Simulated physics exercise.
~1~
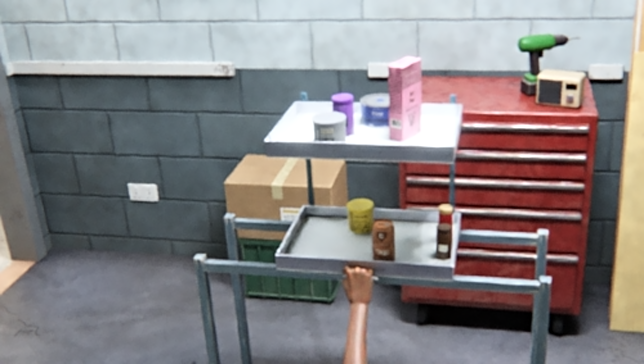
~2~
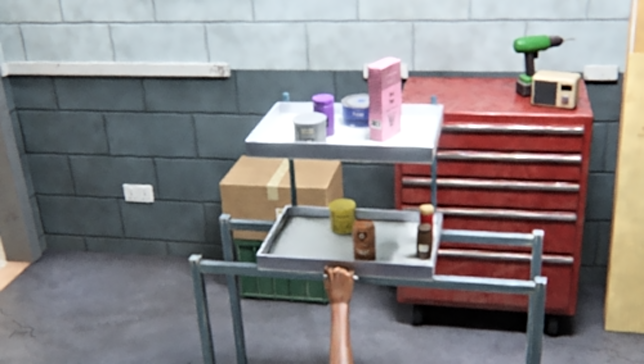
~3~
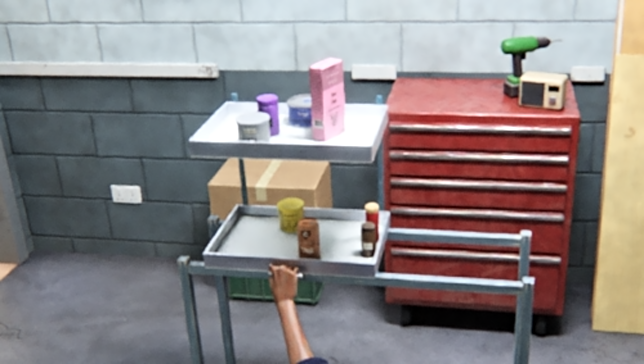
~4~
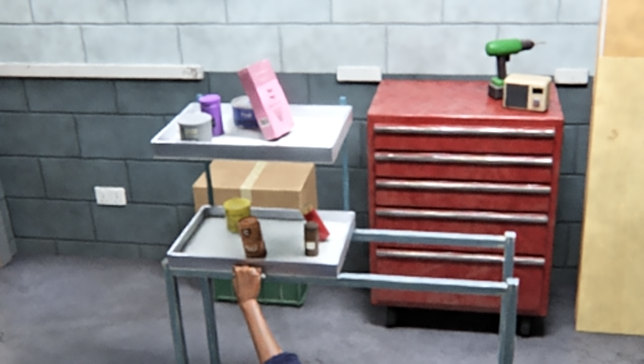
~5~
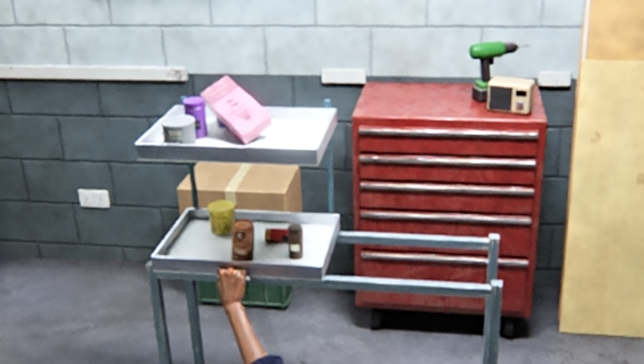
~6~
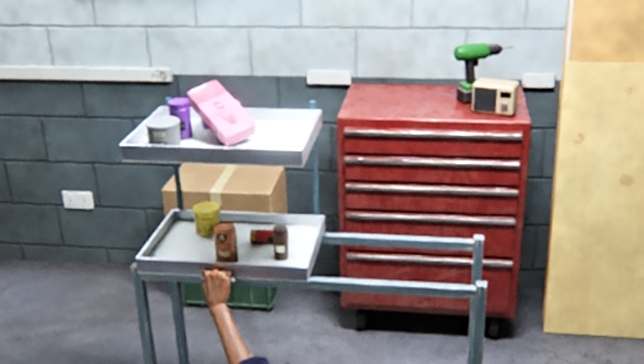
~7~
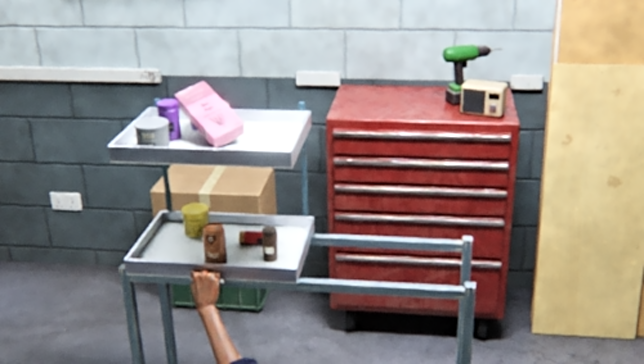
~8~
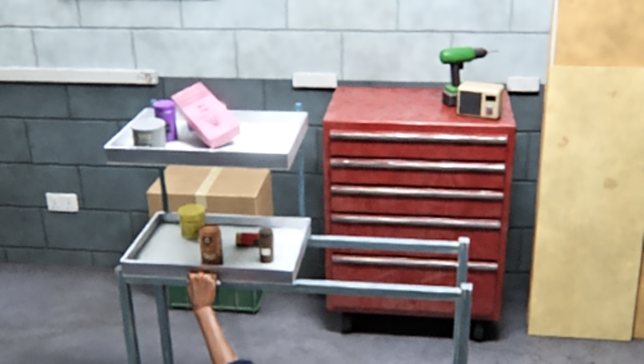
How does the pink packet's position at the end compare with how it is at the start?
The pink packet stands upright at the start, but by the end it is lying on its side.
